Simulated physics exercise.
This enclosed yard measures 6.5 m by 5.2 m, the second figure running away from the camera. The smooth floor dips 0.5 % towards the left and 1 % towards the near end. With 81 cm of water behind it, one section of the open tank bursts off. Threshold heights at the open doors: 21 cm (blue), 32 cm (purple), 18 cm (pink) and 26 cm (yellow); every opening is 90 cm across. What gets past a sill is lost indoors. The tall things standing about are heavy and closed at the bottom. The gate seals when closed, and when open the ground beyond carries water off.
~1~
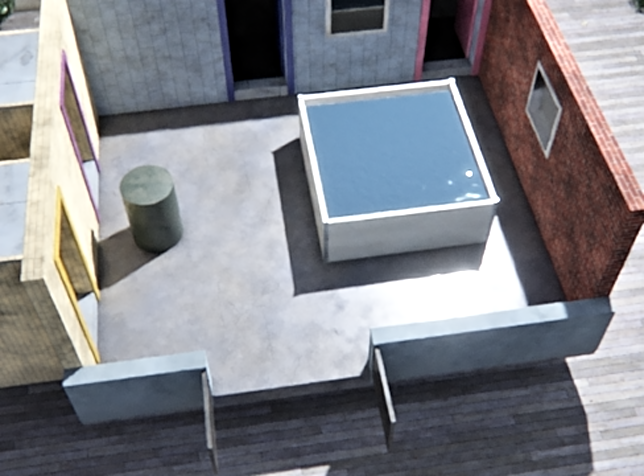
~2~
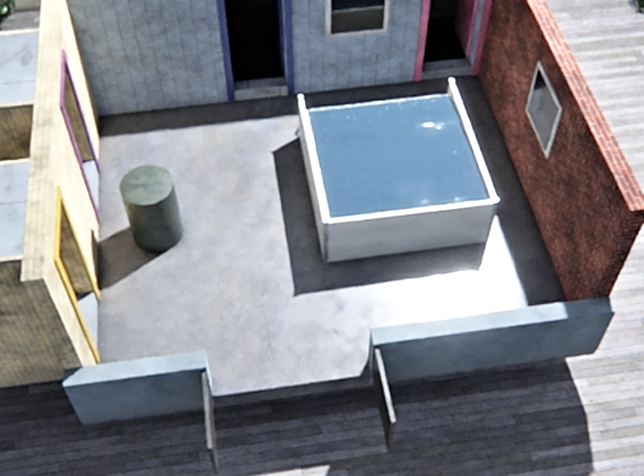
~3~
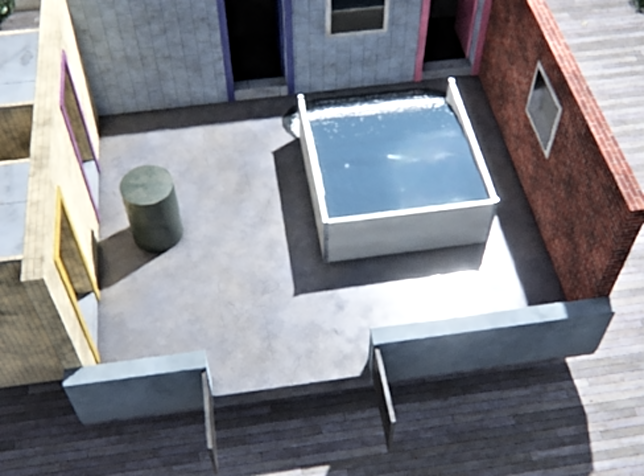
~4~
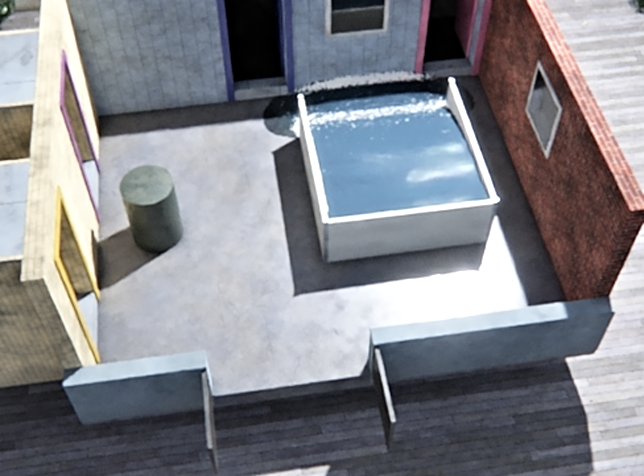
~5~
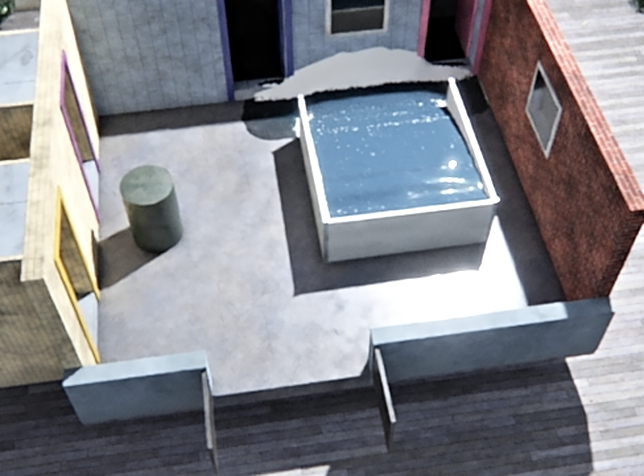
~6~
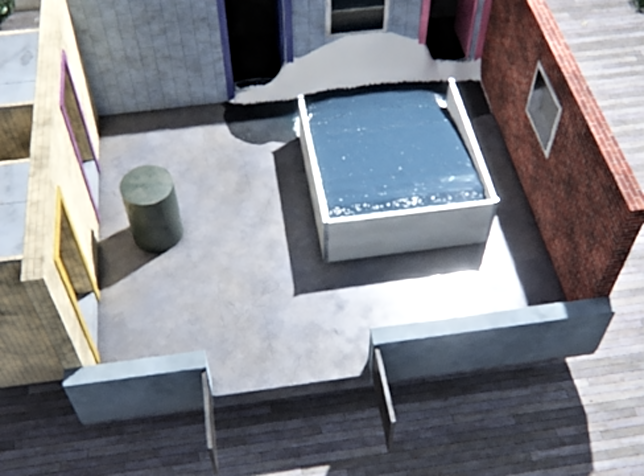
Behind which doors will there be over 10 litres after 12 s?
Door by door: At the blue door it passes the limit; at the purple door it stays under the limit; at the pink door it goes over the limit; at the yellow door it stays under the limit.
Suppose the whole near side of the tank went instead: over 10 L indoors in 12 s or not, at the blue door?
Against that limit: Blue not over.
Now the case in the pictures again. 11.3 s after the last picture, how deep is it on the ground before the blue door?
About 12.0 cm.
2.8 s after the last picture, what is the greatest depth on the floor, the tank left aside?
About 43 cm.
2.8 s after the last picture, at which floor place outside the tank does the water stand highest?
Near (570, 318).
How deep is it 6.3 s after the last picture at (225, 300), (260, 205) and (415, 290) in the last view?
In that order: 8, 4 and 4 cm.
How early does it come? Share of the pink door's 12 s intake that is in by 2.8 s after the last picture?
Some 95 per cent by then.
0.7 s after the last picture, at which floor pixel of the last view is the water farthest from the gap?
Near (110, 115).
Then, 0.7 s after the last picture water covers 25 % of the floor and is deepest (64 cm) near (466, 76); blue door 32 cm at the sill, 11 L in, purple door not reached, pink door 48 cm at the sill, 60 L in, yellow door not reached.
Then, 1.5 s after the last picture water covers 45 % of the floor and is deepest (56 cm) near (466, 76); blue door 30 cm at the sill, 44 L in, purple door 25 cm at the sill, 0 L in, pink door 47 cm at the sill, 210 L in, yellow door not reached.
Then, 2.8 s after the last picture water covers 65 % of the floor and is deepest (43 cm) near (570, 318); blue door 18 cm at the sill, 64 L in, purple door 25 cm at the sill, 0 L in, pink door 29 cm at the sill, 379 L in, yellow door 9 cm at the sill, 0 L in.
Then, 6.3 s after the last picture water covers 95 % of the floor and is deepest (26 cm) near (98, 337); blue door 11 cm at the sill, 65 L in, purple door 15 cm at the sill, 1 L in, pink door 19 cm at the sill, 407 L in, yellow door 17 cm at the sill, 0 L in.
Then, 11.3 s after the last picture water covers 100 % of the floor and is deepest (15 cm) near (98, 395); blue door 12 cm at the sill, 65 L in, purple door 13 cm at the sill, 1 L in, pink door 9 cm at the sill, 408 L in, yellow door 14 cm at the sill, 0 L in.
